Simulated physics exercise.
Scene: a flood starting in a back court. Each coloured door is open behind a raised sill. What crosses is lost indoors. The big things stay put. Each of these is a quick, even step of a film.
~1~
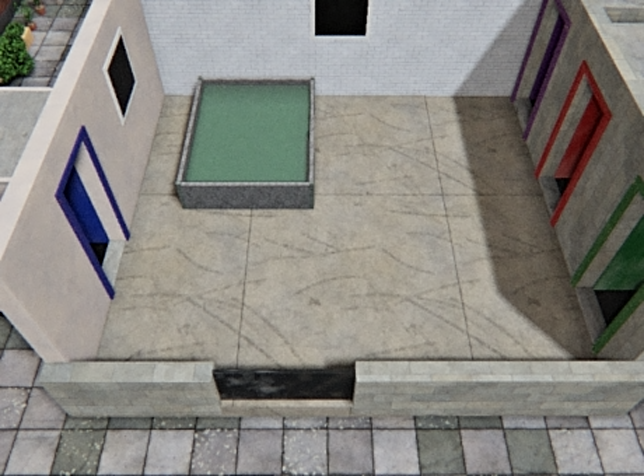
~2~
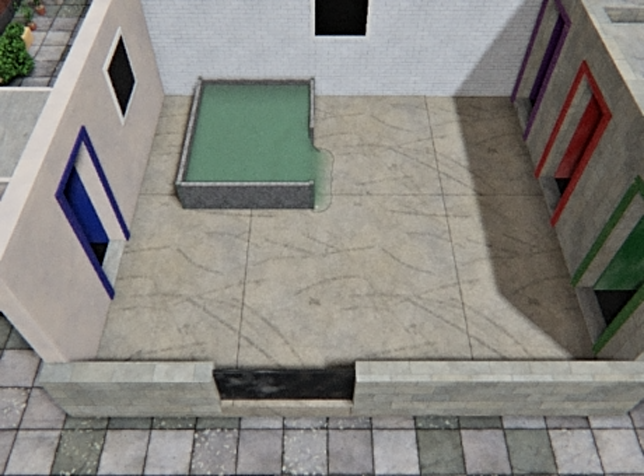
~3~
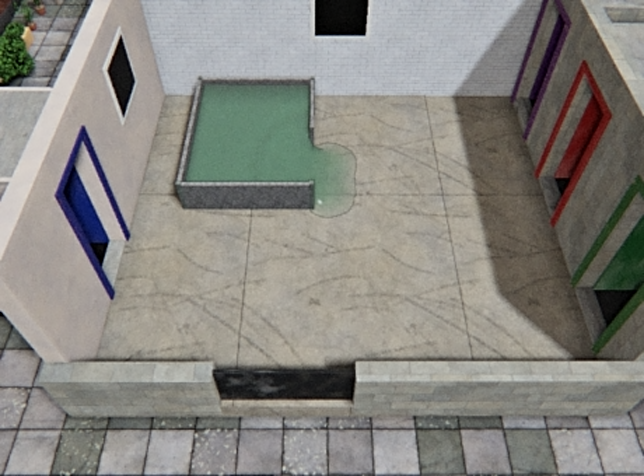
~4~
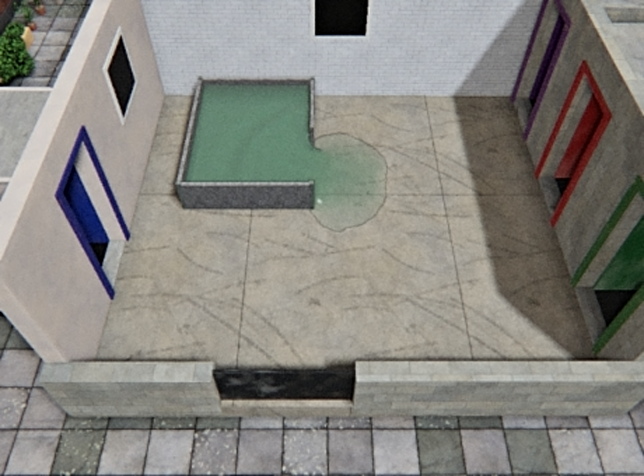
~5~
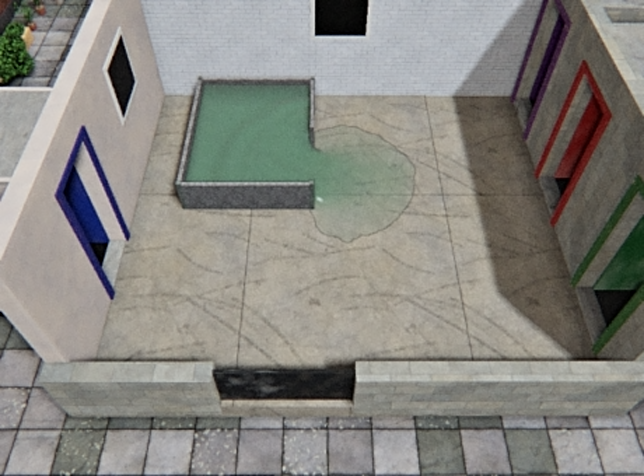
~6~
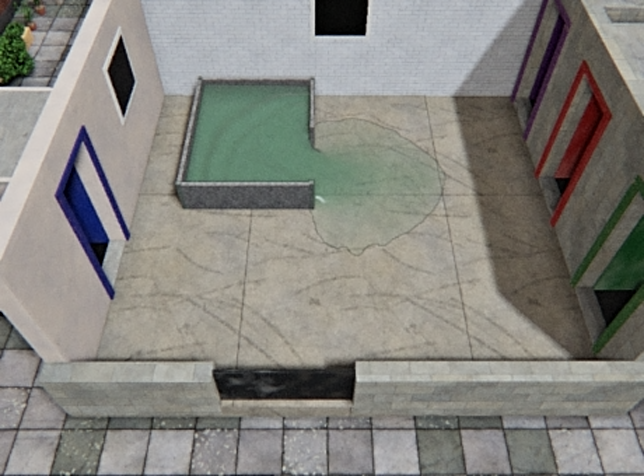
Green water pouring through a gap in the right side of a raised tank, spreading across a walled courtyard's stone floor.
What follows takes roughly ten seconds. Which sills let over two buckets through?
My prediction: The blue door keeps inside the allowance there, the purple door keeps inside the allowance there, the red door exceeds the allowance there, the green door exceeds the allowance there.
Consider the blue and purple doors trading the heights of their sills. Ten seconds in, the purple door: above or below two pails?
Outcome at purple: It tops the limit.
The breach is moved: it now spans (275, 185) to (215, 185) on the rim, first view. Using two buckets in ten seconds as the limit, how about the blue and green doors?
In brief, the blue door goes past the mark; the green door goes past the mark.
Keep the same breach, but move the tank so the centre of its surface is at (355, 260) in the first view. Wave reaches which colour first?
It would be the green door.
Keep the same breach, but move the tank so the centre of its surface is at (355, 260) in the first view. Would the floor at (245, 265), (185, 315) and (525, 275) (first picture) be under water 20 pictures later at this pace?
Parched, parched, soaked.
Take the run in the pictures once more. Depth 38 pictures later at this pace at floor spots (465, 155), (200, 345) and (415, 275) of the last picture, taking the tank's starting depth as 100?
Depths of roughly 16, 0 and 8 per cent.
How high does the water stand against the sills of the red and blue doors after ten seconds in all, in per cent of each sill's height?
I reckon it's around 100 and then 160 per cent.
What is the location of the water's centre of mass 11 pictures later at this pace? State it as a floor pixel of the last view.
I'd put my finger on (317, 166).
A moment on, water covers 30 % of the floor; the blue door not reached, the purple door not reached, the red door wet at the sill, nothing in, the green door not reached.
Next, water covers 45 % of the floor; the blue door not reached, the purple door wet at the sill, nothing in, the red door over two buckets in, the green door not reached.
Then, water covers 50 % of the floor; the blue door not reached, the purple door wet at the sill, nothing in, the red door far over two buckets in, the green door under two buckets in.
Later, water covers 65 % of the floor; the blue door not reached, the purple door under two buckets in, the red door far over two buckets in, the green door over two buckets in.
In the end, water covers 95 % of the floor; the blue door under two buckets in, the purple door under two buckets in, the red door far over two buckets in, the green door far over two buckets in.
